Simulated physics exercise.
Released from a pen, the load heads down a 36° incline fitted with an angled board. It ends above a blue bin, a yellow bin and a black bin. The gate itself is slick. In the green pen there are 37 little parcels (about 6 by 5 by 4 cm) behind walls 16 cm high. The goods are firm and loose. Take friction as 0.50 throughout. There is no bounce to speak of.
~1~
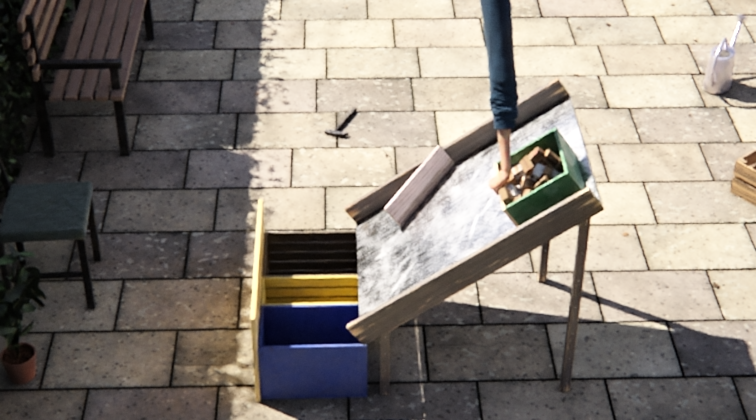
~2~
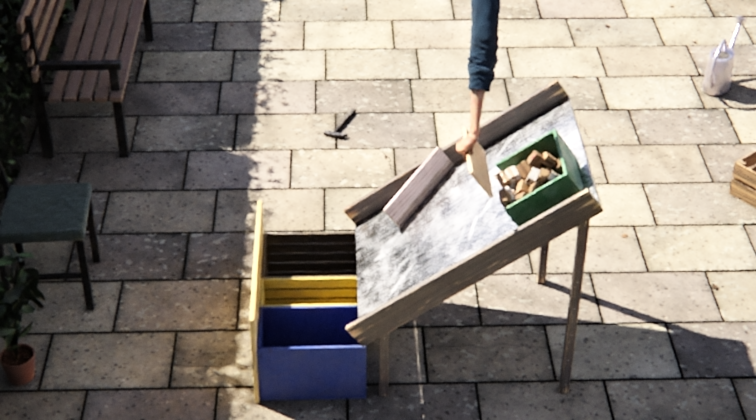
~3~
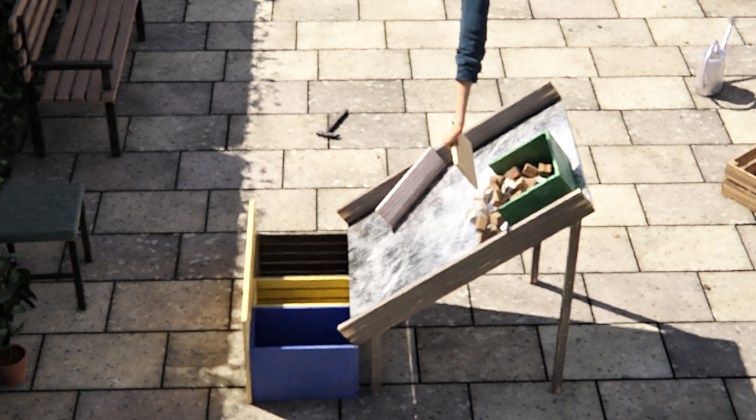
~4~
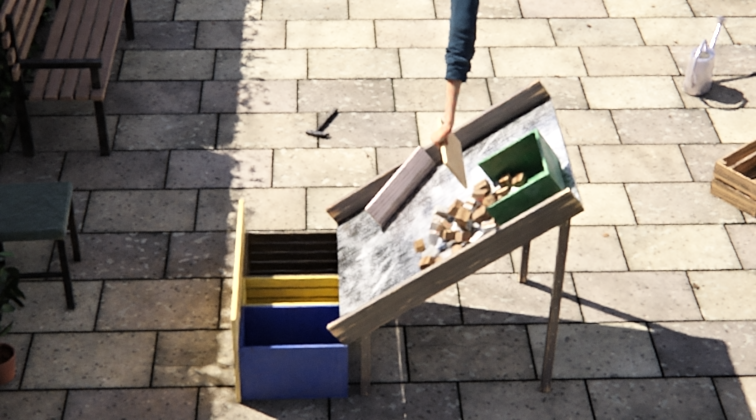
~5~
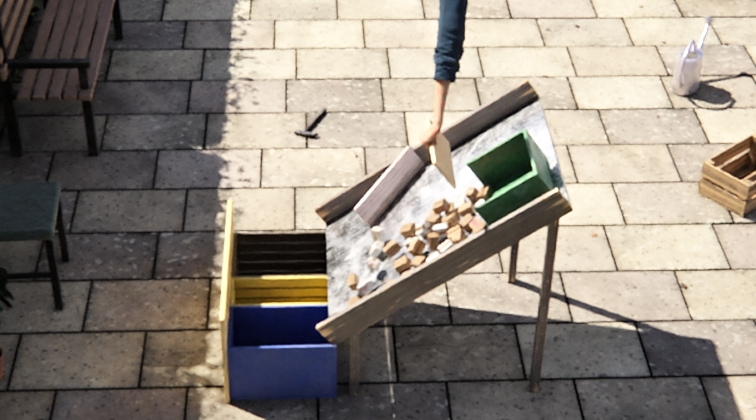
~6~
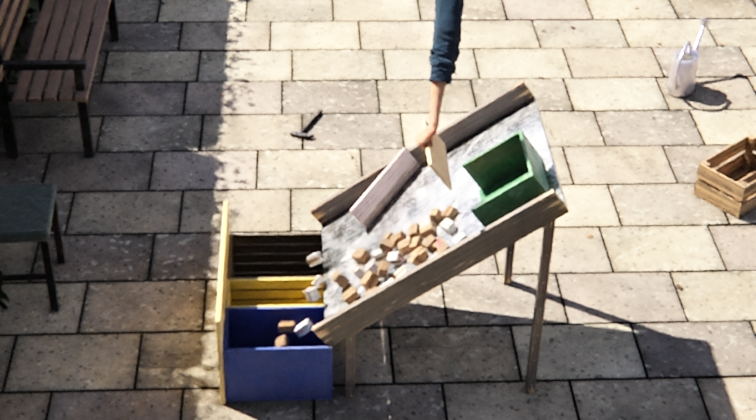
On a sunlit paved patio, a hand opens a green pen and small blocks slide down-left toward bins.
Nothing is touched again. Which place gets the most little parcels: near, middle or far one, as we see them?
The nearest one, the blue bin, gets the most.
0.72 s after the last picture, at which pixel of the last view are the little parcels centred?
Near (258, 363).
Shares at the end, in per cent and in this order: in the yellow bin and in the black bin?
About 30 and 5 per cent.
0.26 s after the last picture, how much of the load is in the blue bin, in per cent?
About 35 per cent.
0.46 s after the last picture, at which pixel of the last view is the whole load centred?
Around (267, 354).
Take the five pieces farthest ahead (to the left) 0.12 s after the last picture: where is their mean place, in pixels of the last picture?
Near (258, 343).
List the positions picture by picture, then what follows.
In the first frame (places track the rim corner closest to us here), green pen (565, 173); blue bin (261, 347); all still inside.
Green pen (564, 175), in the second frame.
Green pen (556, 175); 15 out, in the third frame.
Green pen (545, 174); 27 out, the lowest parcel at (419, 246), in the fourth frame.
Green pen (534, 174); 35 out, the lowest parcel at (355, 305), in the fifth frame.
Green pen (530, 175); blue bin (226, 349); 37 out, the lowest parcel at (282, 344), in the sixth frame.
Then, 0.12 s after the last picture, 5 in the blue bin, 1 in the yellow bin, 1 in the black bin, 26 on the slope and 4 in the air.
Then, 0.26 s after the last picture, 13 in the blue bin, 4 in the yellow bin, 1 in the black bin, 15 on the slope and 4 in the air.
Then, 0.46 s after the last picture, 22 in the blue bin, 9 in the yellow bin, 1 in the black bin, 1 on the slope and 4 in the air.
Outcome (0.72 s after the last picture), 25 in the blue bin, 11 in the yellow bin and 1 in the black bin.
